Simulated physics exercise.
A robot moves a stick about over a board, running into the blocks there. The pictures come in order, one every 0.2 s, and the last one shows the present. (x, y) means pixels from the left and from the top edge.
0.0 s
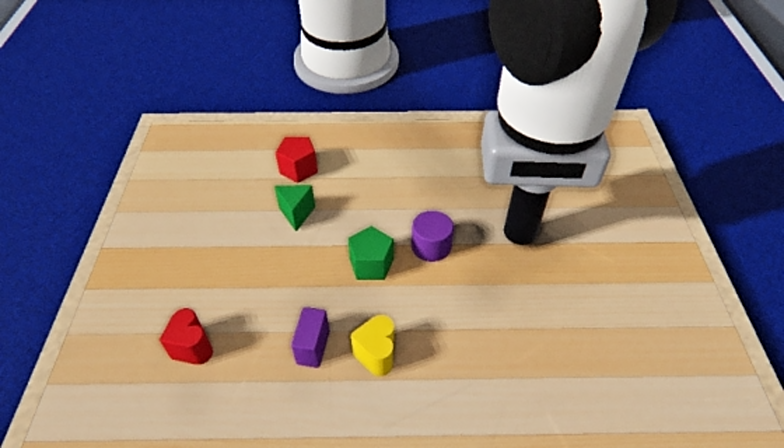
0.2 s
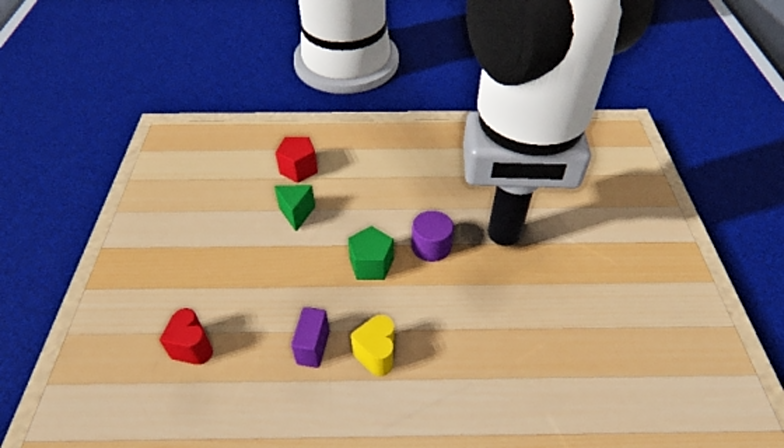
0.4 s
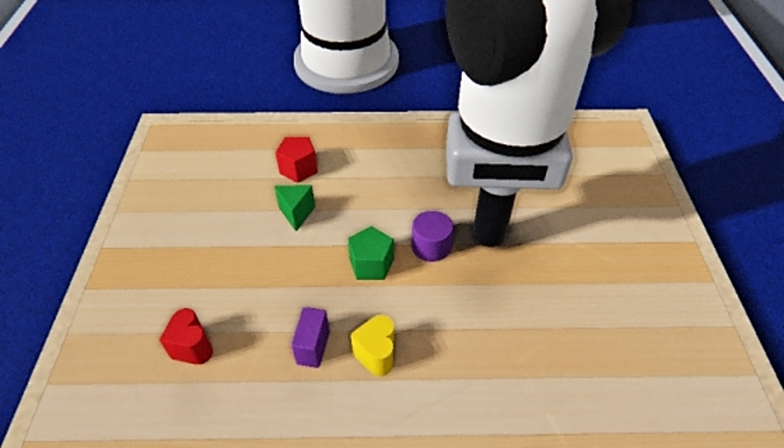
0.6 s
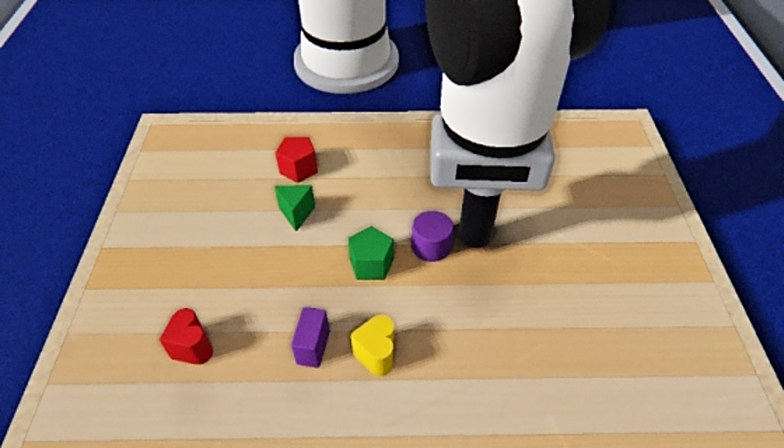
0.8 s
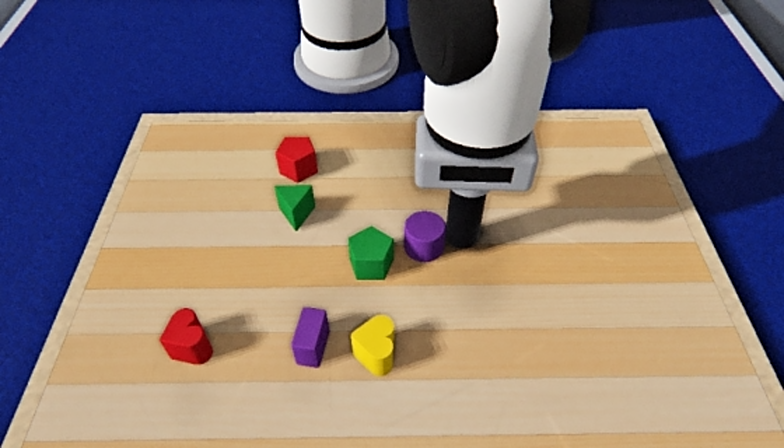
A white robot arm holding a short black stick slides it steadily leftward across a striped wooden board on a blue floor, seen from above at an angle by a still camera. A red pentagon, green triangle, green pentagon and purple cylinder sit toward the back, with a red heart, purple block and yellow heart nearer. The stick reaches the purple cylinder and nudges it slightly left, while the other blocks stay still.
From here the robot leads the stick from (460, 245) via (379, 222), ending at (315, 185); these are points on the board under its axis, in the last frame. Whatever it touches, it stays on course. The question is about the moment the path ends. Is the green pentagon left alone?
I expect not.
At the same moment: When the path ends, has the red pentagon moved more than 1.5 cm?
No.
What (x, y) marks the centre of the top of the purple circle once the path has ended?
I'd say the purple circle ends with its top centre at (353, 223).
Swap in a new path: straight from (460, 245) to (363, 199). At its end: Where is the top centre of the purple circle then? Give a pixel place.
It is at (377, 216).
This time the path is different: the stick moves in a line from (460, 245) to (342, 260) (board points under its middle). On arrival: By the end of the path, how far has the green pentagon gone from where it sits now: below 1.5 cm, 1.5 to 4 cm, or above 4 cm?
Above 4 cm.
The first path, step by step. One third of the way, stick (402, 226); green pentagon (348, 254); purple circle (369, 226).
Two thirds of the way, stick (356, 202); green pentagon (346, 256), turned 15° anticlockwise; purple circle (353, 223).
At the end, stick (314, 177); red pentagon still; green pentagon (346, 256), turned 15° anticlockwise; purple circle (353, 223).
